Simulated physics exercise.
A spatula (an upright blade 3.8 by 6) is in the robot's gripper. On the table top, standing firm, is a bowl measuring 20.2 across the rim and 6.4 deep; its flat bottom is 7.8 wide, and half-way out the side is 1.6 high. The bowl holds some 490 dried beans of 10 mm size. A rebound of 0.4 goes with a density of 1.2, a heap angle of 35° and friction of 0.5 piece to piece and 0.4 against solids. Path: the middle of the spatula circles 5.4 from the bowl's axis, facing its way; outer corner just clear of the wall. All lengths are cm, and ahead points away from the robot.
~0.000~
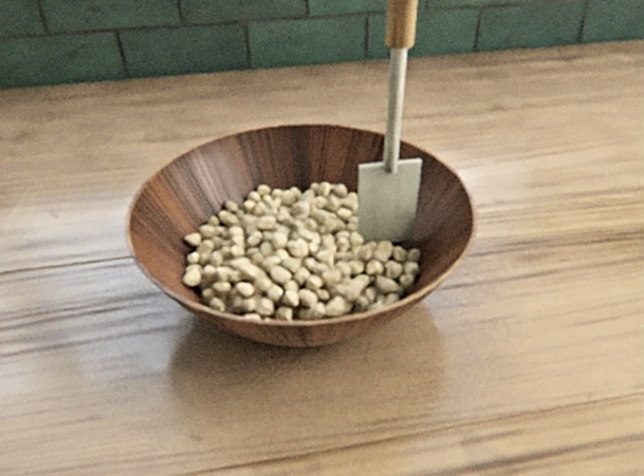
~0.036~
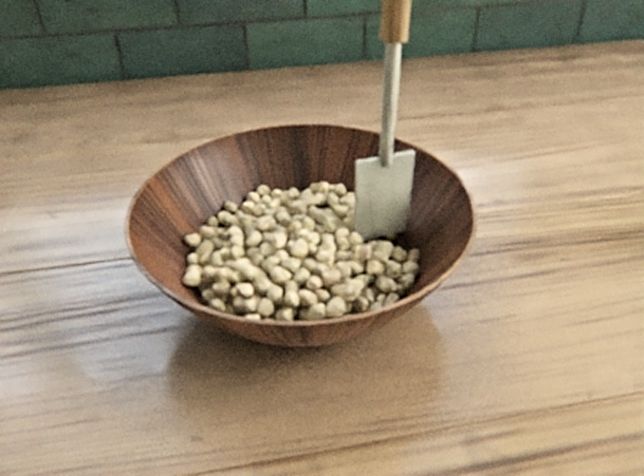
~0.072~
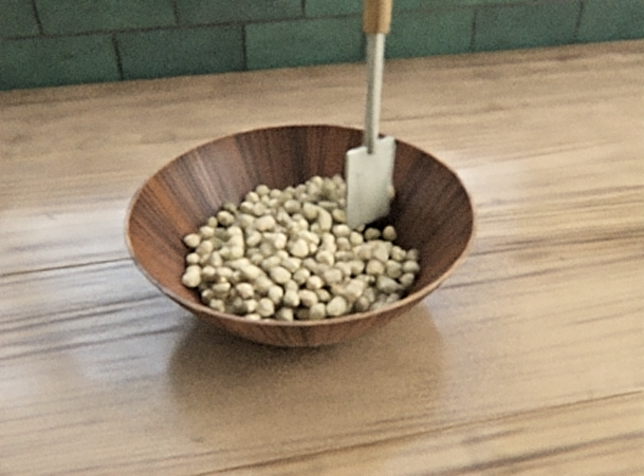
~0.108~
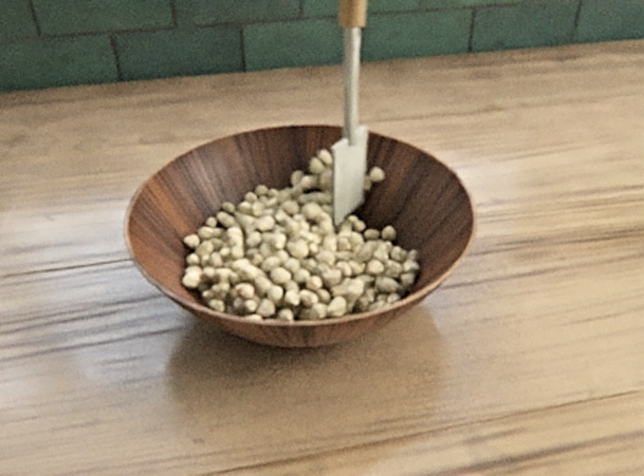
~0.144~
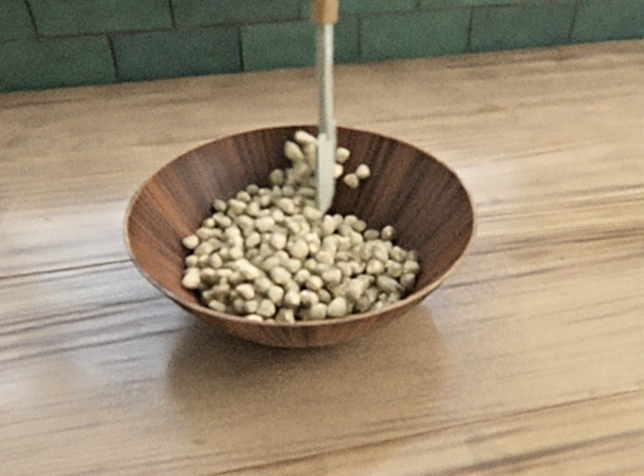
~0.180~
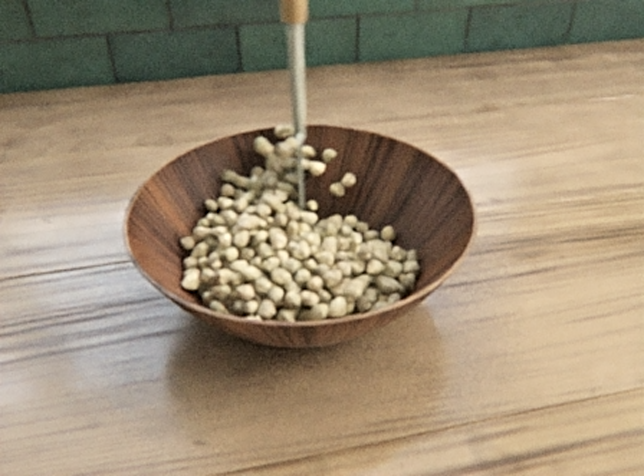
A wooden bowl stands still as a spatula sweeps leftward through it, pushing pale beans up.
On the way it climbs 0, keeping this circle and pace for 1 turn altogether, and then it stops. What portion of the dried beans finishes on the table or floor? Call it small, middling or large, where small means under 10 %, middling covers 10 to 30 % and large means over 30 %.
I would call it small.
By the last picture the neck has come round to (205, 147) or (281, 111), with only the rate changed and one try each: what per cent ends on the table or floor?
Near 25 in a hundred for the first and near 5 in a hundred for the second.
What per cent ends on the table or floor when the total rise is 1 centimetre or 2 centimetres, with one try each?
Try one: Around 0 %; try two: Around 0 %.
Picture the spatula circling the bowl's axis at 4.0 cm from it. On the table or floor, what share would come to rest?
Then about 0 %.
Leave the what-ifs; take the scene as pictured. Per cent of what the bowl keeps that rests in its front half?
Close to 40 in a hundred.
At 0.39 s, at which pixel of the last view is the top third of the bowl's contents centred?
Roughly pixel (228, 270).
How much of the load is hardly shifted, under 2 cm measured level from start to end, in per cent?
I'd put it at about 30 in a hundred.
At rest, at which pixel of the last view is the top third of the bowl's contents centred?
Centre, approx.: (354, 207).
After 0.39 s, 188° round, highest piece 8 above the table; 489 in the bowl.
After 0.61 s, 296° round, highest piece 8 above the table; 482 in the bowl, 3 on the table or floor, 4 in flight or on the tool.
After 0.91 s, 0° round, highest piece 6 above the table; 475 in the bowl, 14 on the table or floor.
After 1.61 s, 0° round, highest piece 6 above the table; 475 in the bowl, 14 on the table or floor.
In the end, 475 in the bowl, 14 on the table or floor. That is 3 % on the table or floor.
